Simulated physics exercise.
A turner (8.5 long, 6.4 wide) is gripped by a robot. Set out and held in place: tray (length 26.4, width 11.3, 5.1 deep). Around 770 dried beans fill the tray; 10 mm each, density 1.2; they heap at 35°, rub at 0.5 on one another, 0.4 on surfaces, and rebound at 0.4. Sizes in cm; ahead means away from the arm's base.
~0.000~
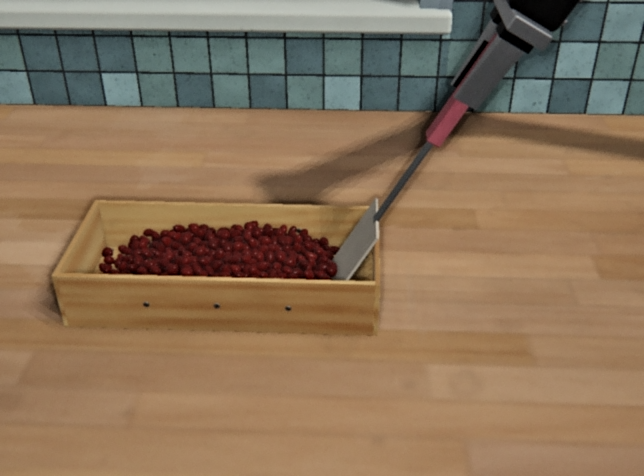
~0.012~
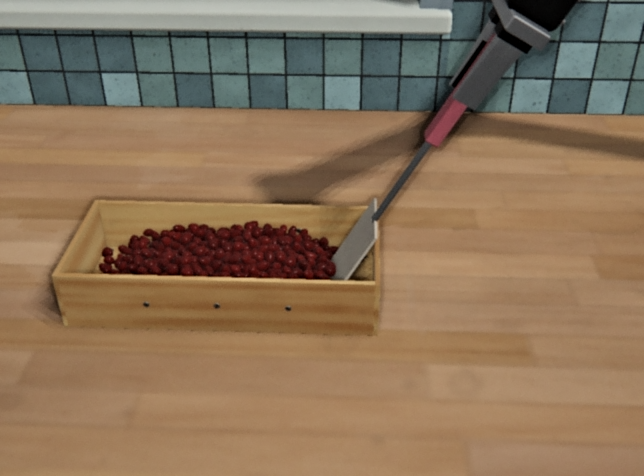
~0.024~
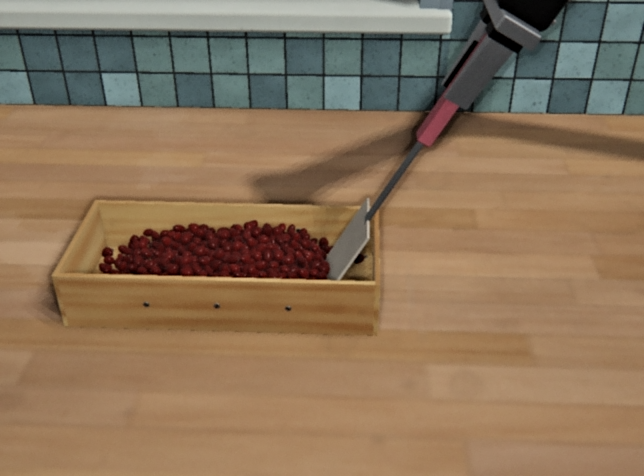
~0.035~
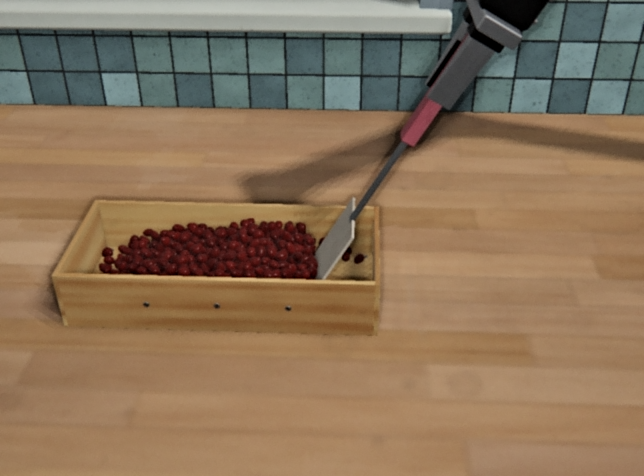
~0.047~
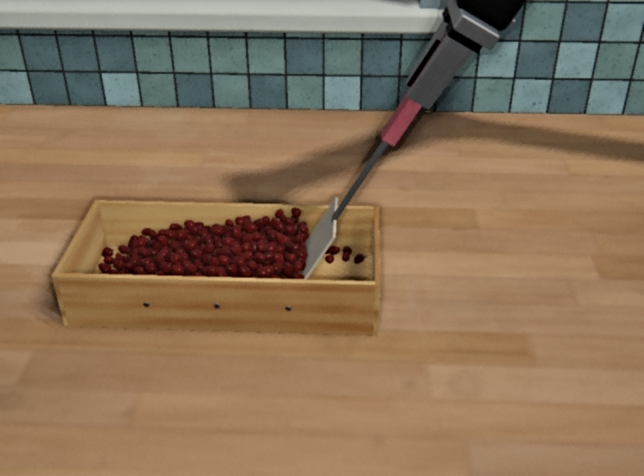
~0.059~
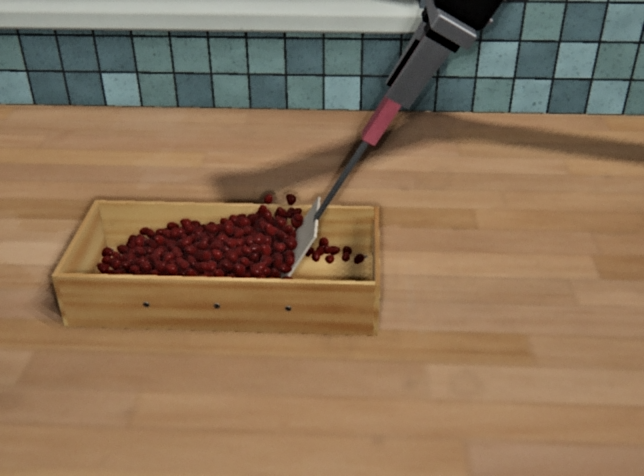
In this clip, a robot arm holding a turner pushes its blade leftward through dark red beans in a wooden tray on a counter, heaping them higher beside the blade while a few beans remain behind on the right.
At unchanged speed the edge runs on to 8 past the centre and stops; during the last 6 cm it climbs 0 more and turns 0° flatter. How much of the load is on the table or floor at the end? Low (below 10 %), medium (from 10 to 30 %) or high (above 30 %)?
Share on the table or floor: High (above 30 %).
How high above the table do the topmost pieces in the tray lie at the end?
About 6.5 cm.
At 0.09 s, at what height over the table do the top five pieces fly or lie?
Some 10 cm.
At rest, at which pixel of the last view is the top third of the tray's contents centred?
At about (108, 249).
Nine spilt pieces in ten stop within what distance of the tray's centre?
About 40 cm.
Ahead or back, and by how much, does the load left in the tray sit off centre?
Roughly 6.5 cm ahead.
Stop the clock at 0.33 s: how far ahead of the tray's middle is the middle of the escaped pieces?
Roughly 22 cm.
After 0.09 s, sloping 61°, highest piece 10 above the table; 765 in the tray, 3 on the blade or in flight.
After 0.12 s, sloping 61°, highest piece 12 above the table; 756 in the tray, 12 on the blade or in flight.
After 0.33 s, sloping 61°, highest piece 7 above the table; 473 in the tray, 247 on the table or floor, 48 on the blade or in flight.
After 1.38 s, sloping 61°, highest piece 6 above the table; 471 in the tray, 297 on the table or floor.
At rest, 471 in the tray, 297 on the table or floor. That is 39 % on the table or floor.
